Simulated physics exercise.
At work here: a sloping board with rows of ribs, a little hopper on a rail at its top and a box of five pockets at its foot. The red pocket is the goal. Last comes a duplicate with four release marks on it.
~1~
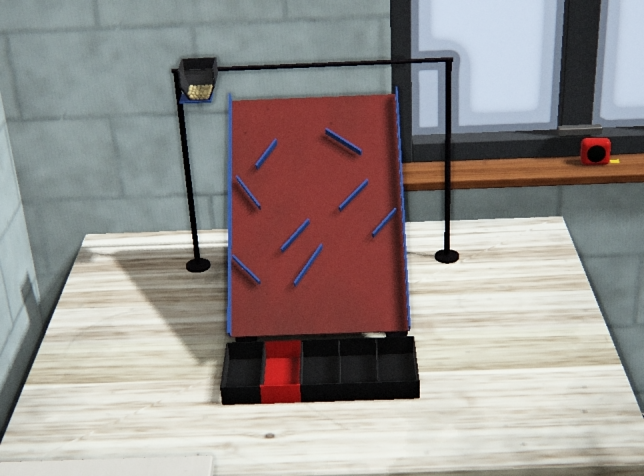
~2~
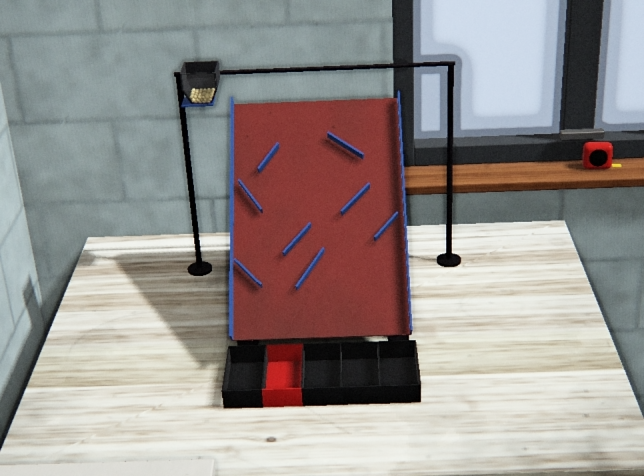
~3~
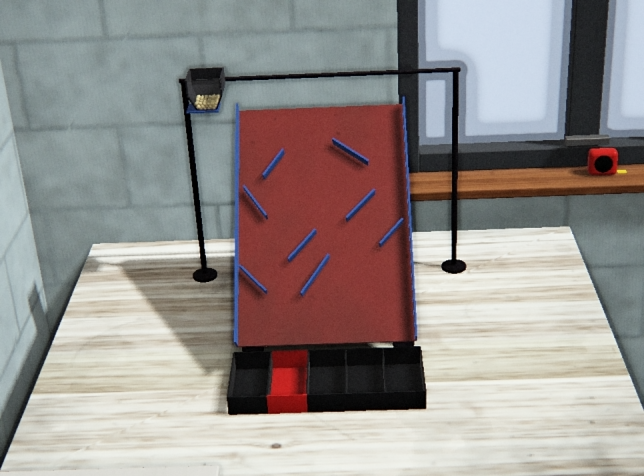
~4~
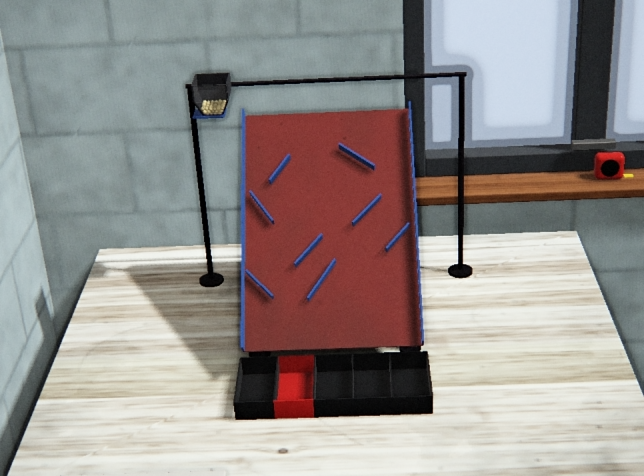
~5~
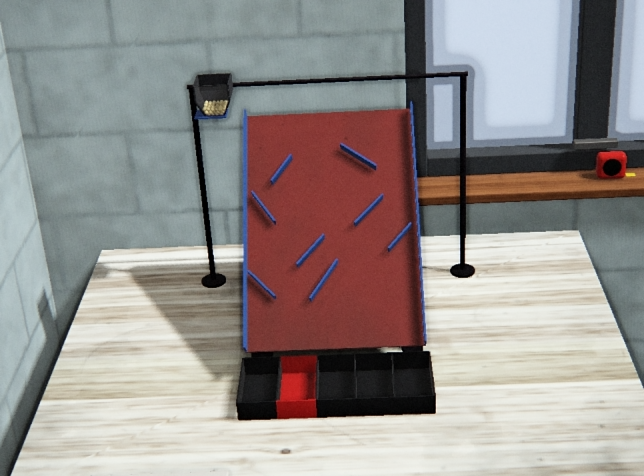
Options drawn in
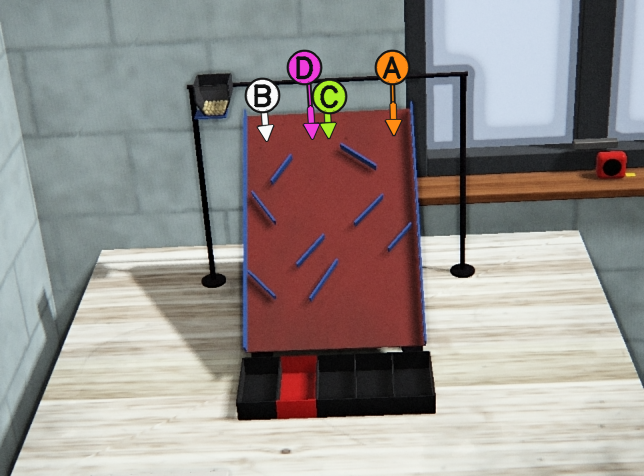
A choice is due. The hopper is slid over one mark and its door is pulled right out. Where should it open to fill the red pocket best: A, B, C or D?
Use mark B.
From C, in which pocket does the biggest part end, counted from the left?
It is the second one.
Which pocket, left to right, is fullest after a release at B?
The second from the left.
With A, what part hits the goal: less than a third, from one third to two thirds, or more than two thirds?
Mark A gives less than a third.
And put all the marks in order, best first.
The order is B, D, C, A.
On the marked copy, mark A meets the board at (393, 129); mark B meets the board at (266, 135); mark C meets the board at (328, 132); mark D meets the board at (312, 133).
Choosing A, a small share in the red pocket, the bulk in other pockets.
Choosing B, the bulk in the red pocket, a small share in other pockets.
Choosing C, close to a third in the red pocket, close to half in other pockets.
Choosing D, the bulk in the red pocket, close to a quarter in other pockets.
